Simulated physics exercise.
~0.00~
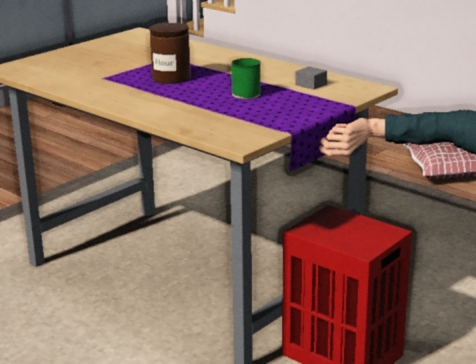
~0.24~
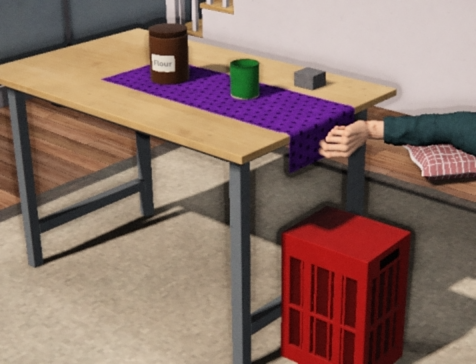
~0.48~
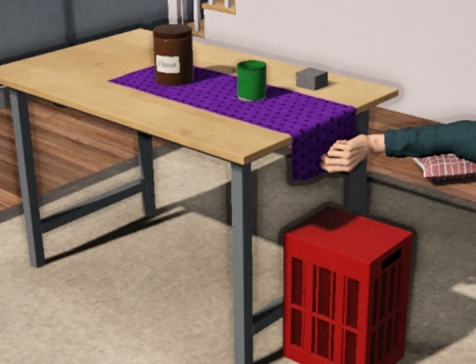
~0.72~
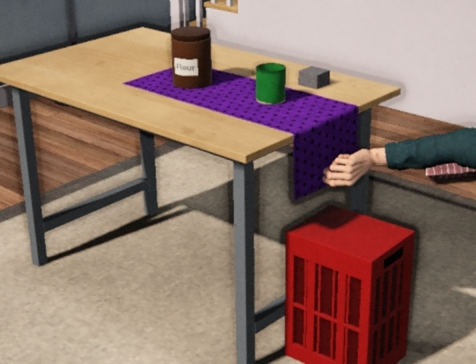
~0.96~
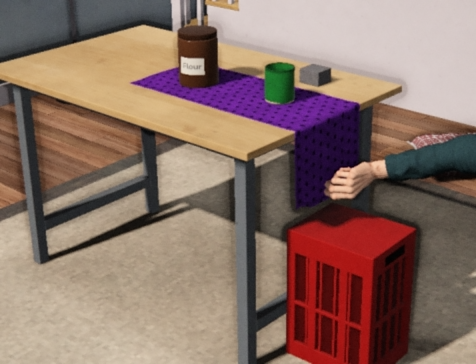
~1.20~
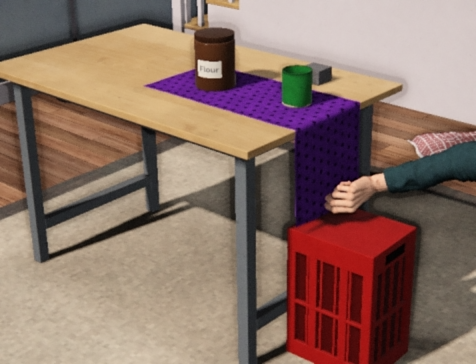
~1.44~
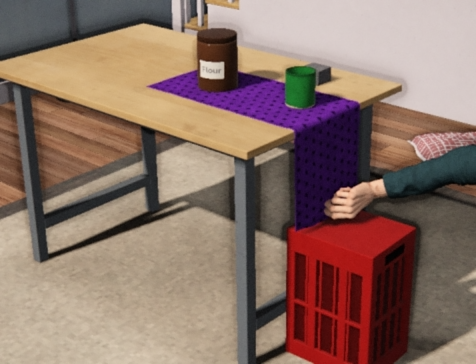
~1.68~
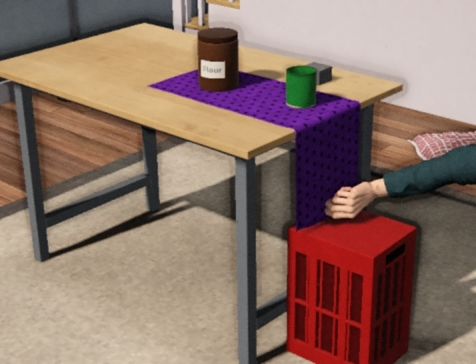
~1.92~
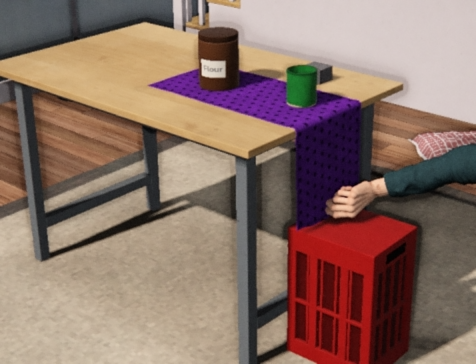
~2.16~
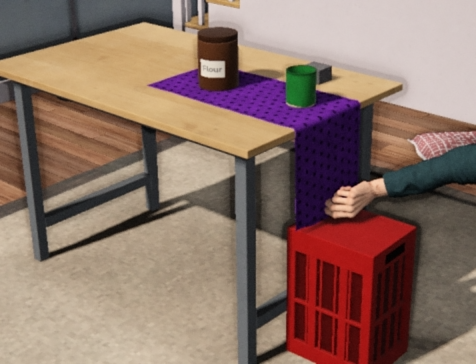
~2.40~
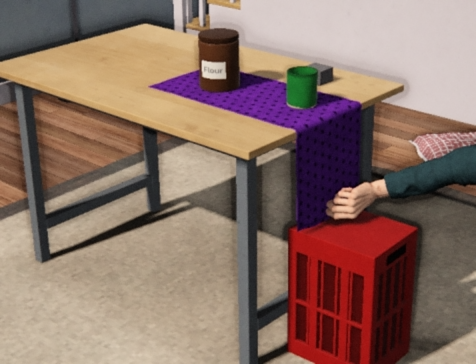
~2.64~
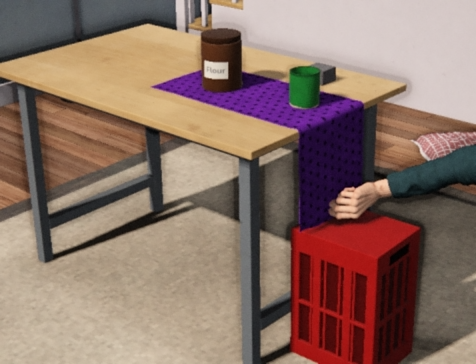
A purple table runner is pulled down to a red crate, carrying mug and canister right.
